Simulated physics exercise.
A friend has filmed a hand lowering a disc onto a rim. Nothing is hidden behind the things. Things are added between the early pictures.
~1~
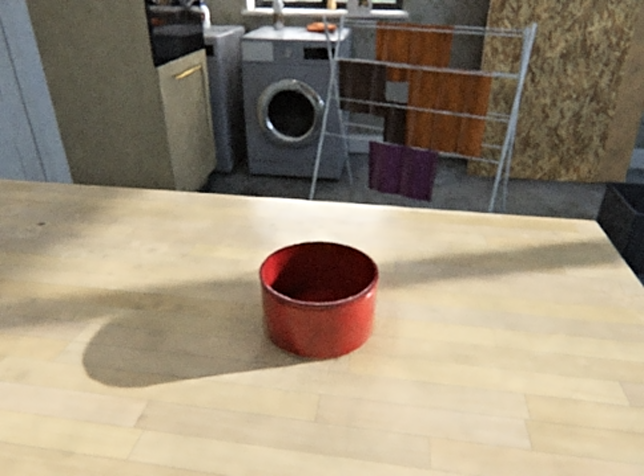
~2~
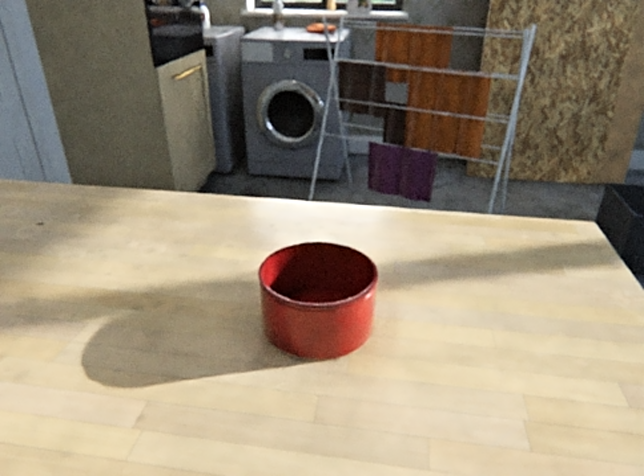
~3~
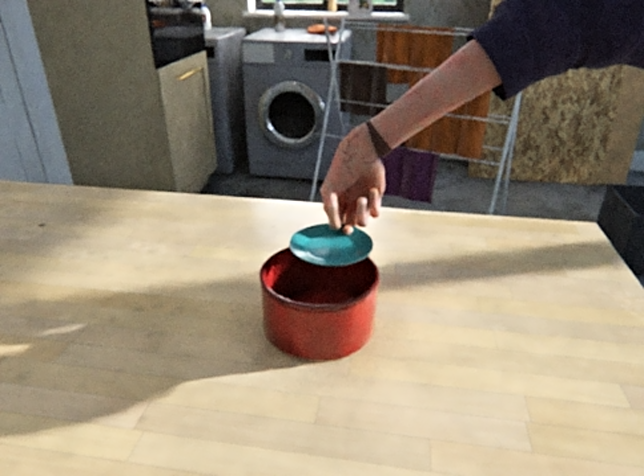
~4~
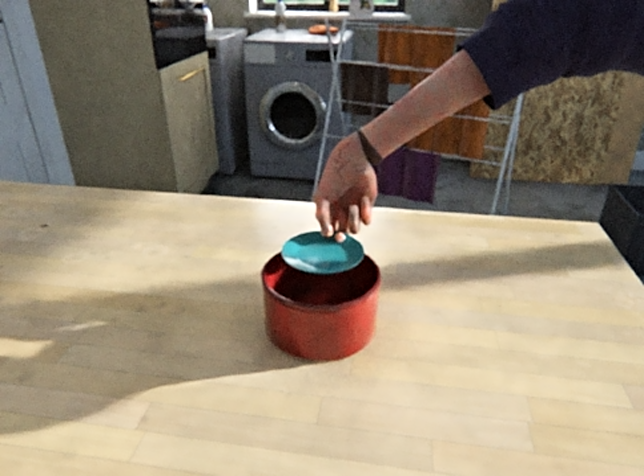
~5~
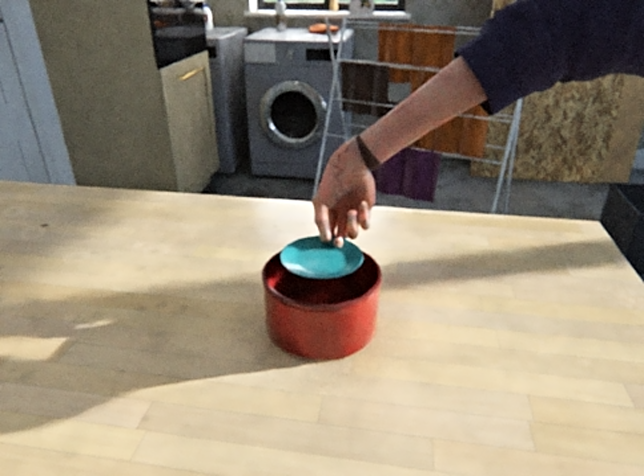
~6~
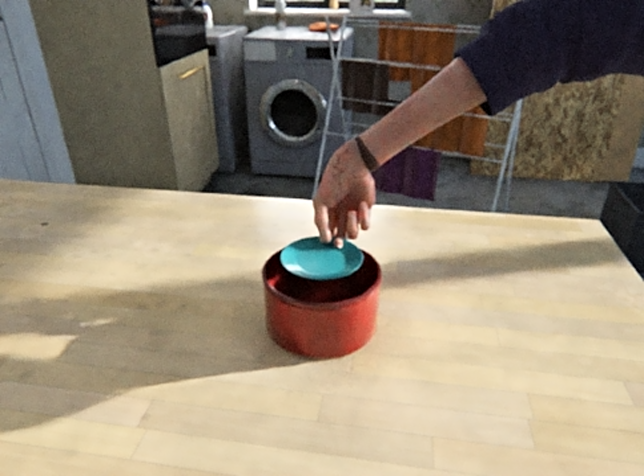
A hand lowers a turquoise plate onto the red jar's opening and keeps holding it.
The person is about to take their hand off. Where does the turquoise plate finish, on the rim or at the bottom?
The turquoise plate slips past the rim.
Then, 0.16 s after the last picture, turquoise plate falling near (322, 302).
At rest, the turquoise plate falls in, near (322, 315).
